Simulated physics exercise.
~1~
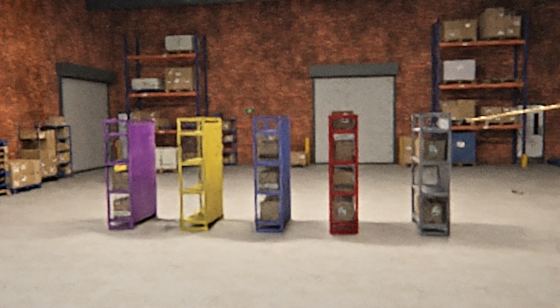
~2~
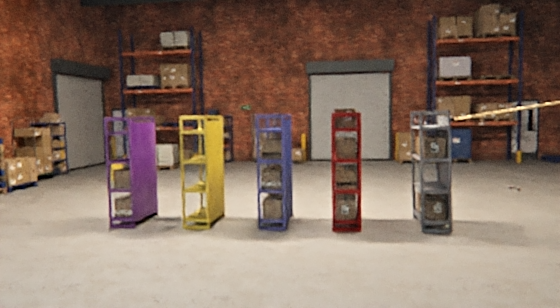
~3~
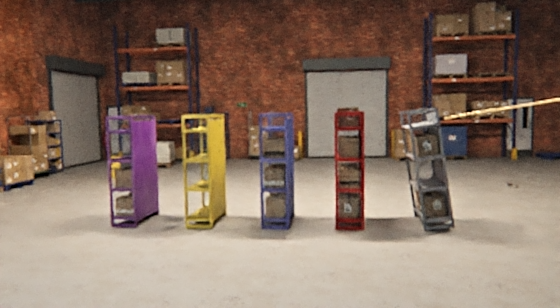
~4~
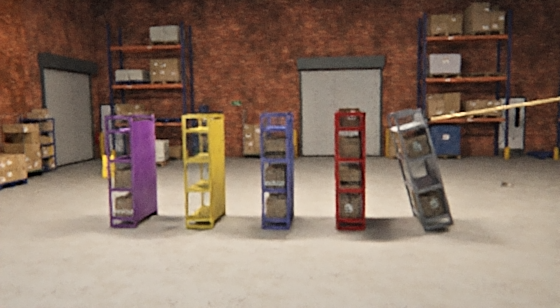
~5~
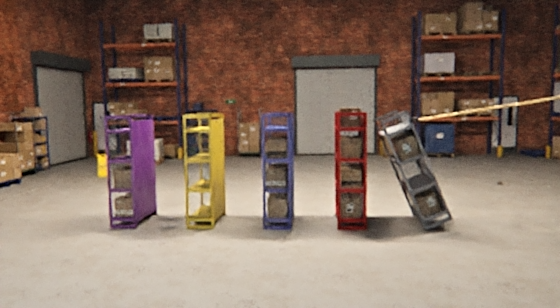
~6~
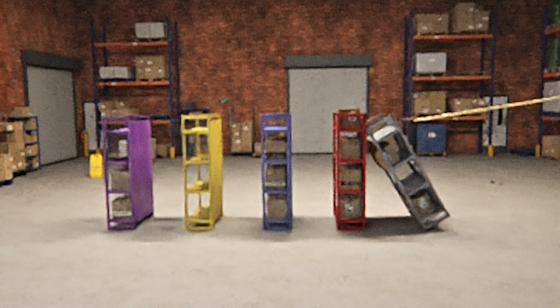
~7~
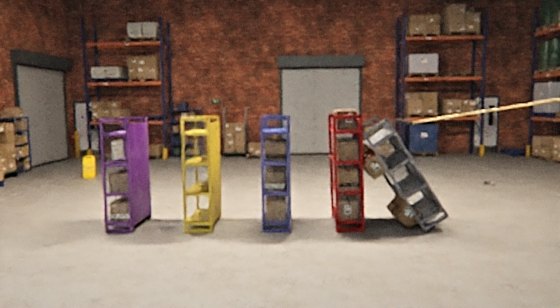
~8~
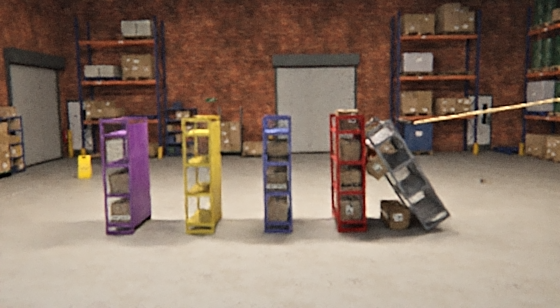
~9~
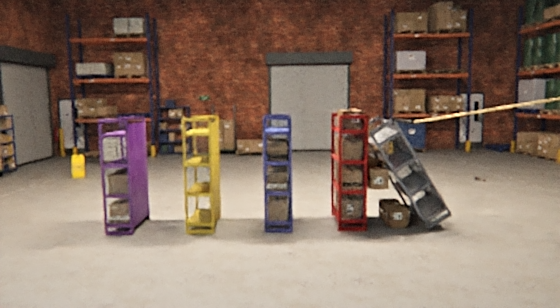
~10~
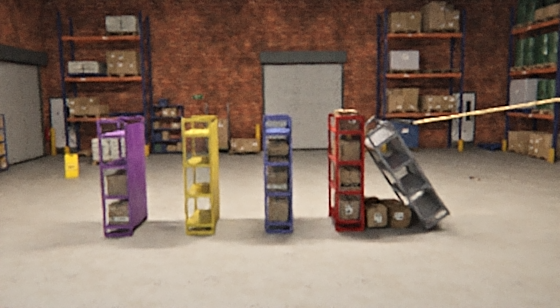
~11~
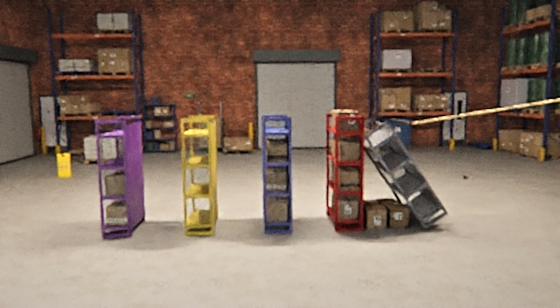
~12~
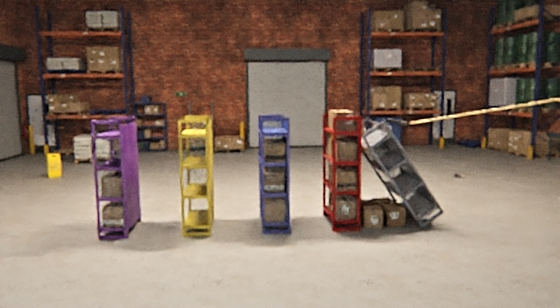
At first, five shelving units in purple, yellow, blue, red and grey stand upright in a row on a warehouse floor, each holding cartons, while a long pole reaches in from the right to the top of the grey one. The pole pushes left, and the grey unit begins to tip toward its red neighbour. It leans further until its top comes to rest against the red unit. Cartons slide out of the tilted shelves and drop into the gap between the two. The grey unit stays propped there at a slant, and the other four remain standing.
